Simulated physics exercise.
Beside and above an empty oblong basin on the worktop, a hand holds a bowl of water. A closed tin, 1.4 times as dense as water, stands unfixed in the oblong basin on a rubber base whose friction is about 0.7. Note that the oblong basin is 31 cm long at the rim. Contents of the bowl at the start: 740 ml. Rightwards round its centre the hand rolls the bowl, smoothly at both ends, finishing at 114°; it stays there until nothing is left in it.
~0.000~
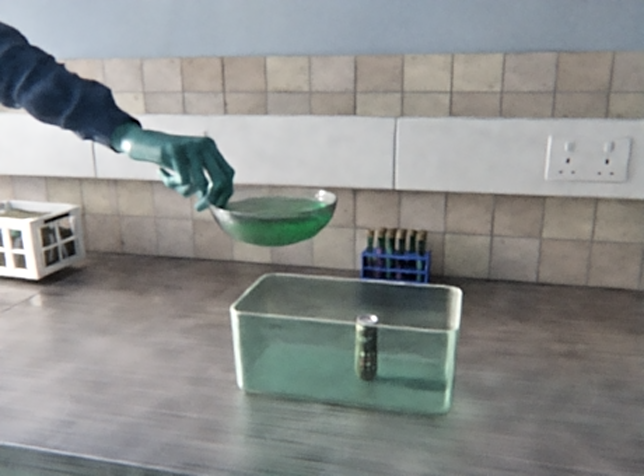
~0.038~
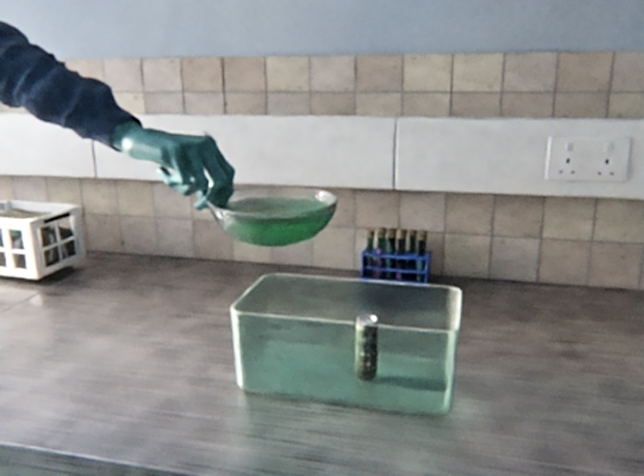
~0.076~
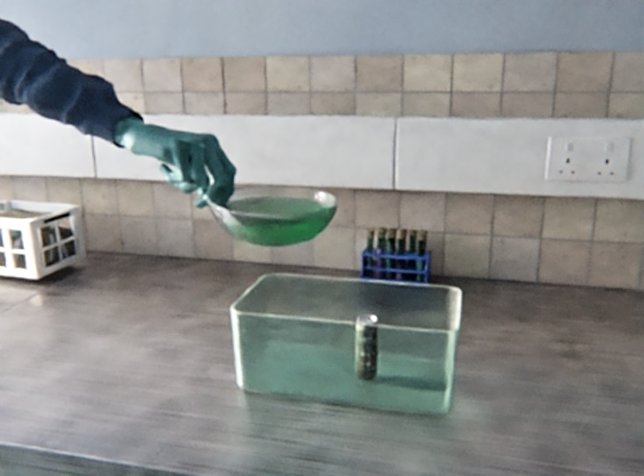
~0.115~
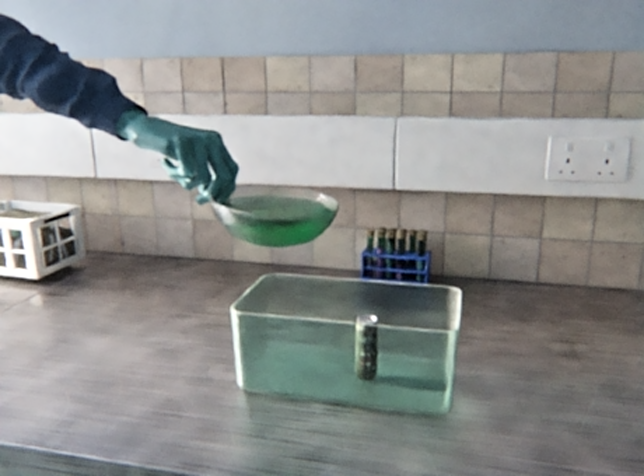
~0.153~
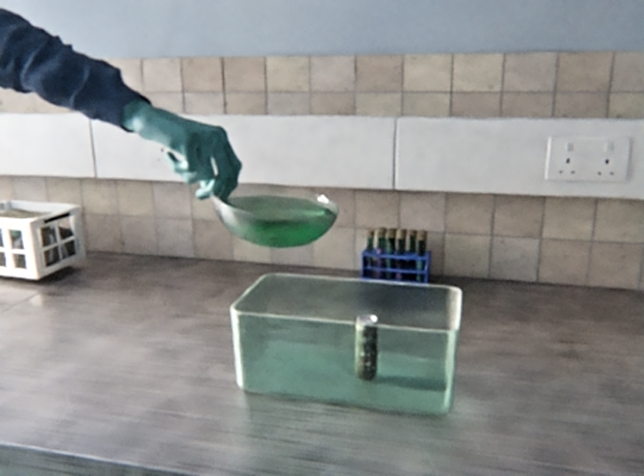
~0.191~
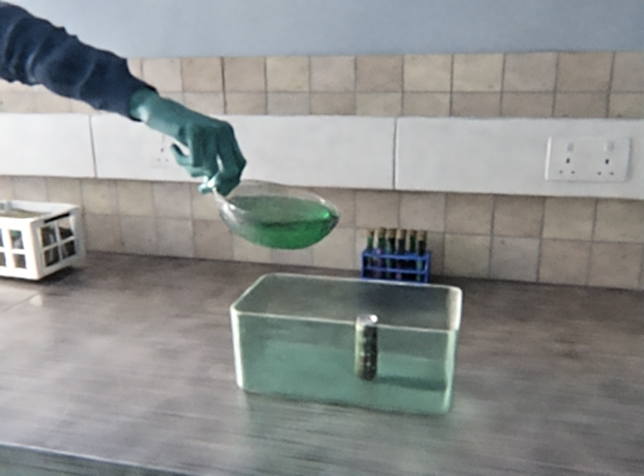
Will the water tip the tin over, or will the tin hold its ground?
Watch, it's going to hold out.
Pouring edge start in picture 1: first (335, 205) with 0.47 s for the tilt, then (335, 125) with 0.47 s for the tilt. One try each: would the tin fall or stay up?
Try 1: Tipped over; try 2: Still standing.
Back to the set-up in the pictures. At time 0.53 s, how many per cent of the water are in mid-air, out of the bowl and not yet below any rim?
Roughly 34 %.
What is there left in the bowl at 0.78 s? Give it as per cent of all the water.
I'd say some 0 per cent remains.
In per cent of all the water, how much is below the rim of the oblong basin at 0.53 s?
Roughly 58 percent.
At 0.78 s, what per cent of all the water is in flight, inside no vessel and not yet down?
1 per cent, roughly.
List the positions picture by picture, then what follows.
In the first frame, tilt 0°; pouring edge (335, 204); surface from (220, 204) to (333, 209); the oblong basin's rim runs from (248, 292) to (460, 310); the tin's top is at (367, 322).
In the second frame, tilt 1°; pouring edge (335, 205); surface from (220, 204) to (333, 210).
In the third frame, tilt 2°; pouring edge (336, 207); surface from (221, 203) to (333, 211).
In the fourth frame, tilt 5°; pouring edge (336, 210); surface from (223, 201) to (333, 213).
In the fifth frame, tilt 10°; pouring edge (337, 215); surface from (223, 200) to (335, 215).
In the sixth frame, tilt 15°; pouring edge (337, 220); surface from (225, 199) to (337, 217).
By 0.53 s the tilt is 82° and 9 per cent is still to pour; the tin stands where it began.
By 0.78 s the tilt is 113° and 0 per cent is still to pour; the tin stands where it began.
By 1.04 s the tilt is 114° and 0 per cent is still to pour; the tin stands where it began.
By 1.32 s the tilt is 114° and 0 per cent is still to pour; the tin stands where it began.
At rest the tin stands where it began.
